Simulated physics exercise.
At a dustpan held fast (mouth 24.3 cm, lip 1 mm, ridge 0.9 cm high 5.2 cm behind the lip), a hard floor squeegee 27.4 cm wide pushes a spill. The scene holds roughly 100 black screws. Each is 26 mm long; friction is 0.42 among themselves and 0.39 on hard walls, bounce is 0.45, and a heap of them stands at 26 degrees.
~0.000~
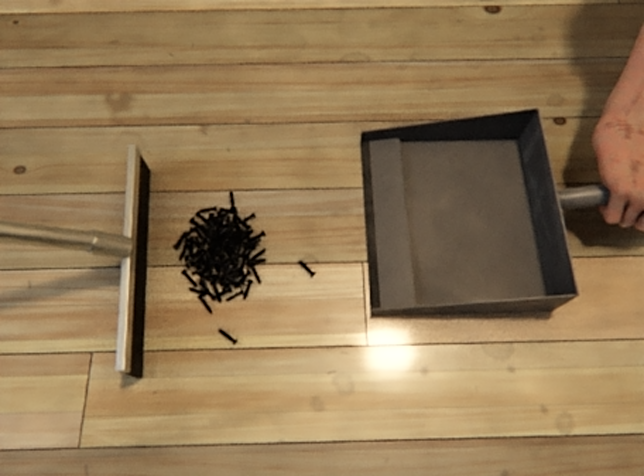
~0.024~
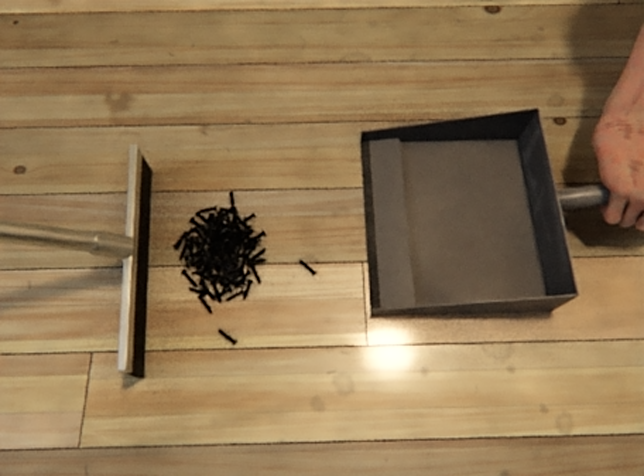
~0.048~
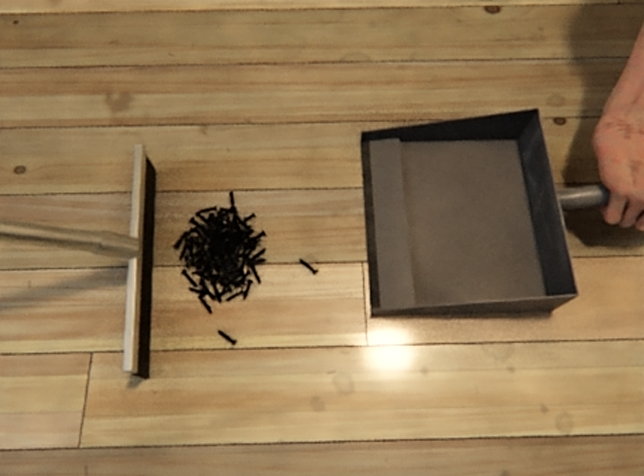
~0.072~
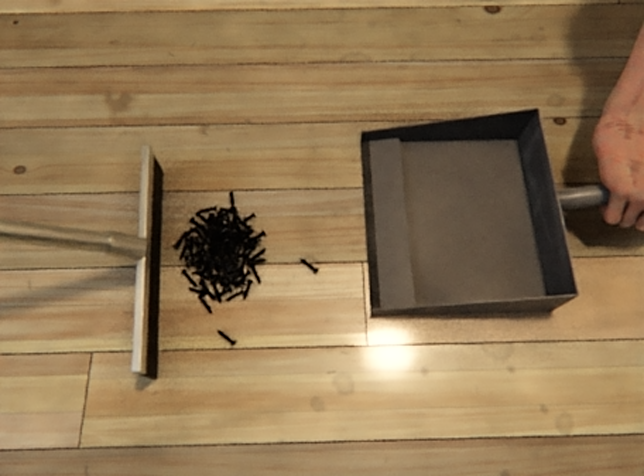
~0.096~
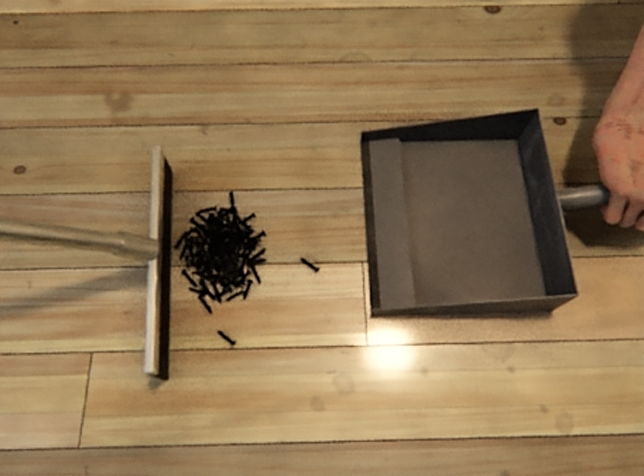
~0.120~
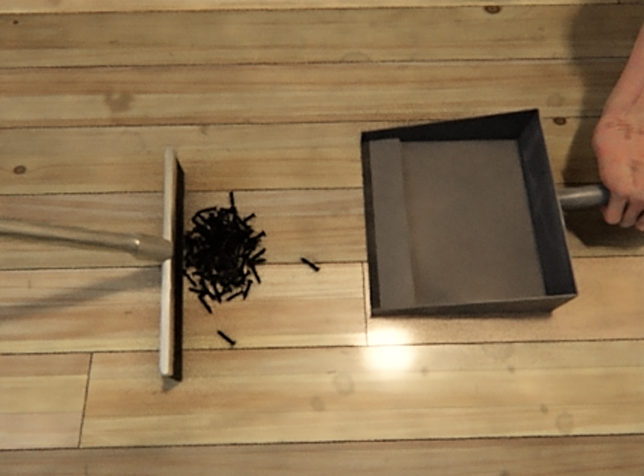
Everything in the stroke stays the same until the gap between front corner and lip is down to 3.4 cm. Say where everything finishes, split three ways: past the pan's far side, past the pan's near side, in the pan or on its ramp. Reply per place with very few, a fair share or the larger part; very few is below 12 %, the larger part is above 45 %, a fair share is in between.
Far side: Very few; near side: Very few; pan: A fair share.
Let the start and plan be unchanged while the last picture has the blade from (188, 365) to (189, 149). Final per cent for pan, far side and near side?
Split: Pan = 65, far = 0, near = 5.
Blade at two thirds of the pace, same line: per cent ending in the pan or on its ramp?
Roughly 20 in a hundred.
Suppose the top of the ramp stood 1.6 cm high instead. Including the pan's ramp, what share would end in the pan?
I'd put it near 20 per cent, ramp counted.
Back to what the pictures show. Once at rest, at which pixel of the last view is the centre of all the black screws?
When it all comes to rest, the middle is near (359, 252).
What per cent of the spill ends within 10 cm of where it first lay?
I'd guess some 0 per cent.
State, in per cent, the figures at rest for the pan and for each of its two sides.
The far side gets 0, the near side 5 and the pan 20.
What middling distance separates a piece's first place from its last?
Median shift: Approx. 18 cm.
After 0.27 s, middle of the blade 14 cm from the lip; 0 % over the lip, far side 0 %, near side 0 %.
After 0.38 s, middle of the blade 6 cm from the lip; 0 % over the lip, far side 0 %, near side 5 %.
Then, at 0.61 s, middle of the blade 4 cm from the lip; 25 % over the lip, far side 0 %, near side 5 %.
By 1.4 s all is still; far side 0 %, near side 5 %, pan 20 %, in front of the lip or behind the blade 75 %.
